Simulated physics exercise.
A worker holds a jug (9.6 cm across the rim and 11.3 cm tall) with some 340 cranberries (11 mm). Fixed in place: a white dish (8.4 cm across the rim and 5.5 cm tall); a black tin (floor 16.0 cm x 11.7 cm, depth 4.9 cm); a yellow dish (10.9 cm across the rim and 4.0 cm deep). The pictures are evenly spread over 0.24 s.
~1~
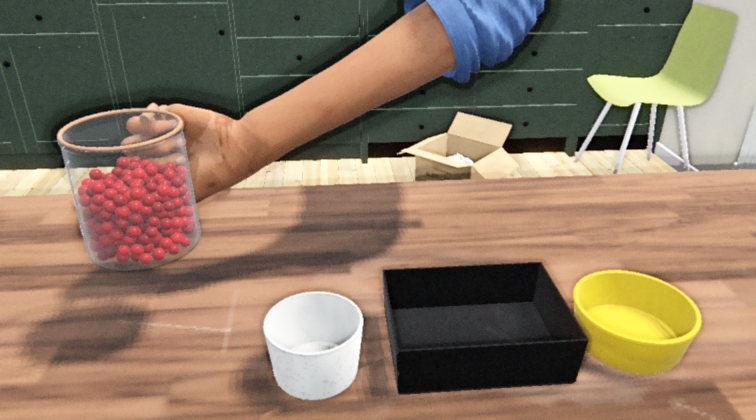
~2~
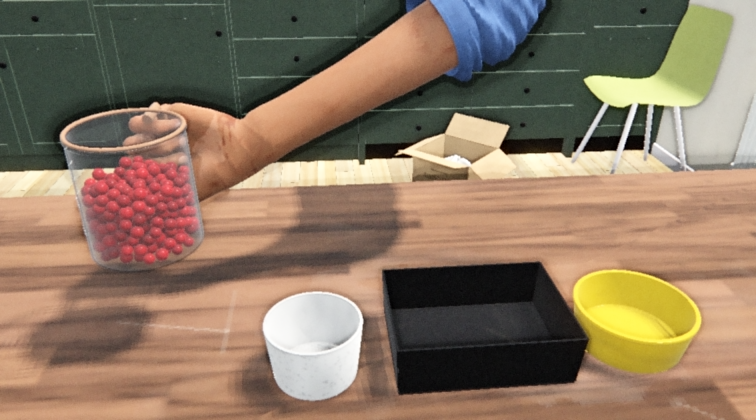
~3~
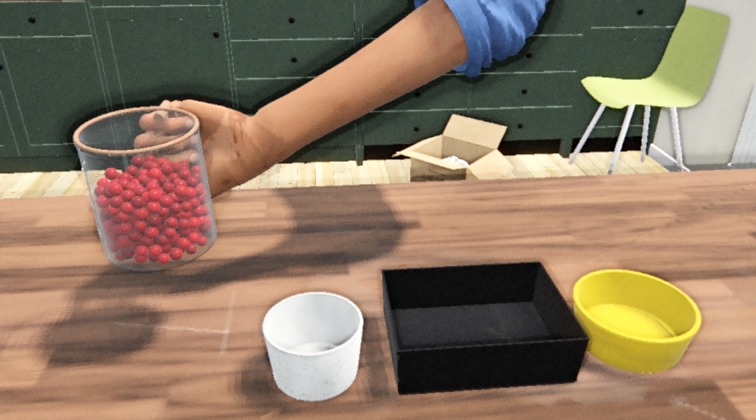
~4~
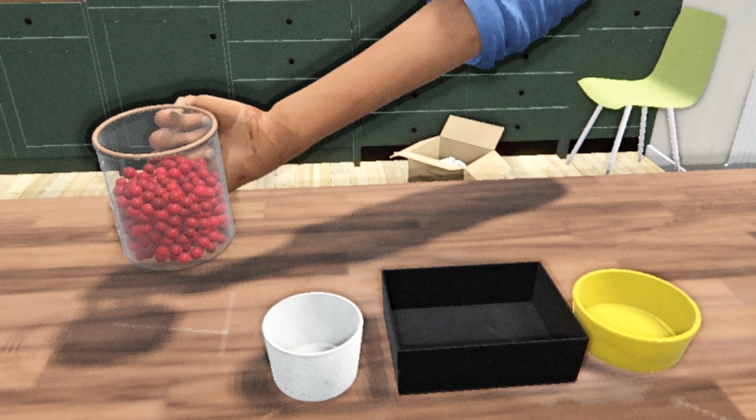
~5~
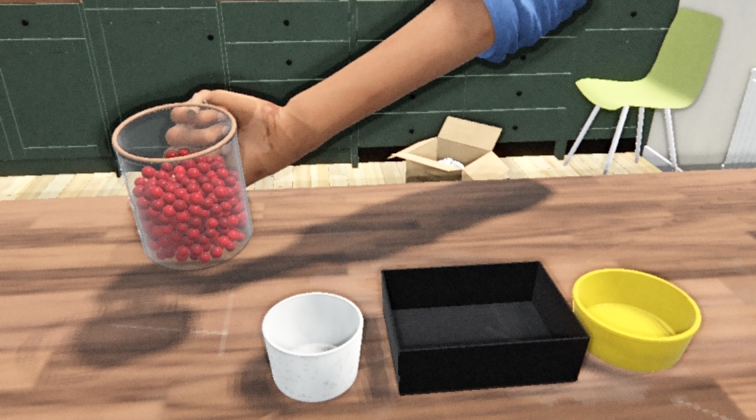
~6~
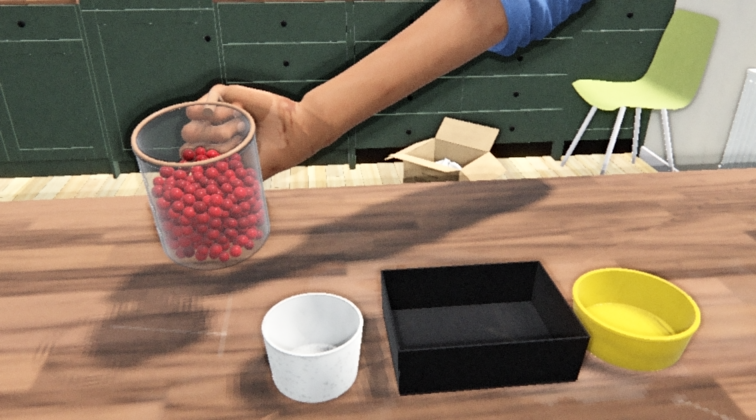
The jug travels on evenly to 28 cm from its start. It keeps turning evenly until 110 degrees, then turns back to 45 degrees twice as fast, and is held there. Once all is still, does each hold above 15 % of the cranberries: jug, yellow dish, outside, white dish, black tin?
In the jug: Yes; in the yellow dish: No; outside everything: No; in the white dish: No; in the black tin: Yes.
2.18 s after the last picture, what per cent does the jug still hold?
Some 65 per cent of the load.
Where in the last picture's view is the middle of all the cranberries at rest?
Around (439, 227).
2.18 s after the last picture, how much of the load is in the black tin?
About 35 per cent by then.
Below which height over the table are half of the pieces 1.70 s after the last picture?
Roughly 12 cm.
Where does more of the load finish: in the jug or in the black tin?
The larger share is in the jug.
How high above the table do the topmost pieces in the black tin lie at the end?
About 4.0 cm.
Then, 0.65 s after the last picture, tilt 58 degrees; jug 100 %; middle of all pieces near (437, 180).
Then, 1.20 s after the last picture, tilt 97 degrees; jug 100 %; middle of all pieces near (436, 178).
Then, 1.70 s after the last picture, tilt 83 degrees; jug 65 %, black tin 30 %; middle of all pieces near (439, 243).
Then, 2.18 s after the last picture, tilt 45 degrees; jug 65 %, black tin 35 %; middle of all pieces near (441, 254).
In the end, jug 65 %, yellow dish 0 %, outside 0 %, white dish 0 %, black tin 35 %.
